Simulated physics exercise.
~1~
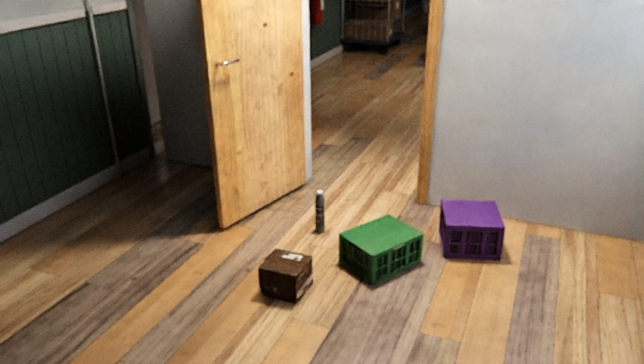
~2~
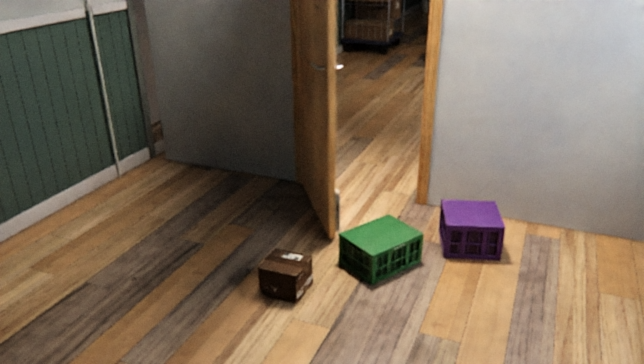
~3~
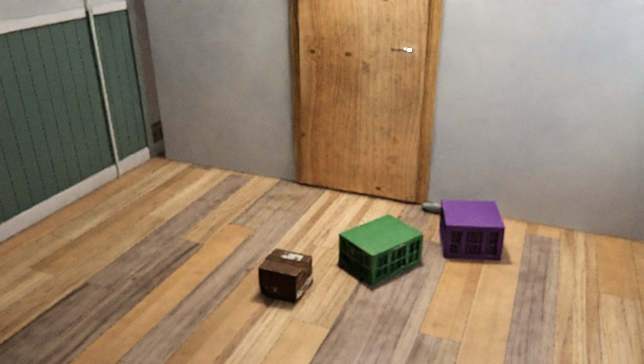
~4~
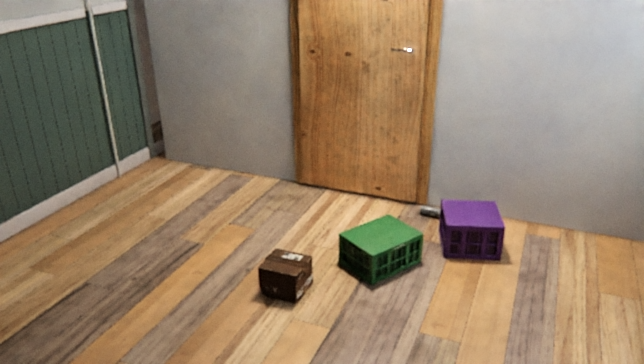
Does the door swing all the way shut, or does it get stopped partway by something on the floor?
The door swings all the way shut, and the grey bottle that was near its edge ends up lying on the floor by the purple crate.
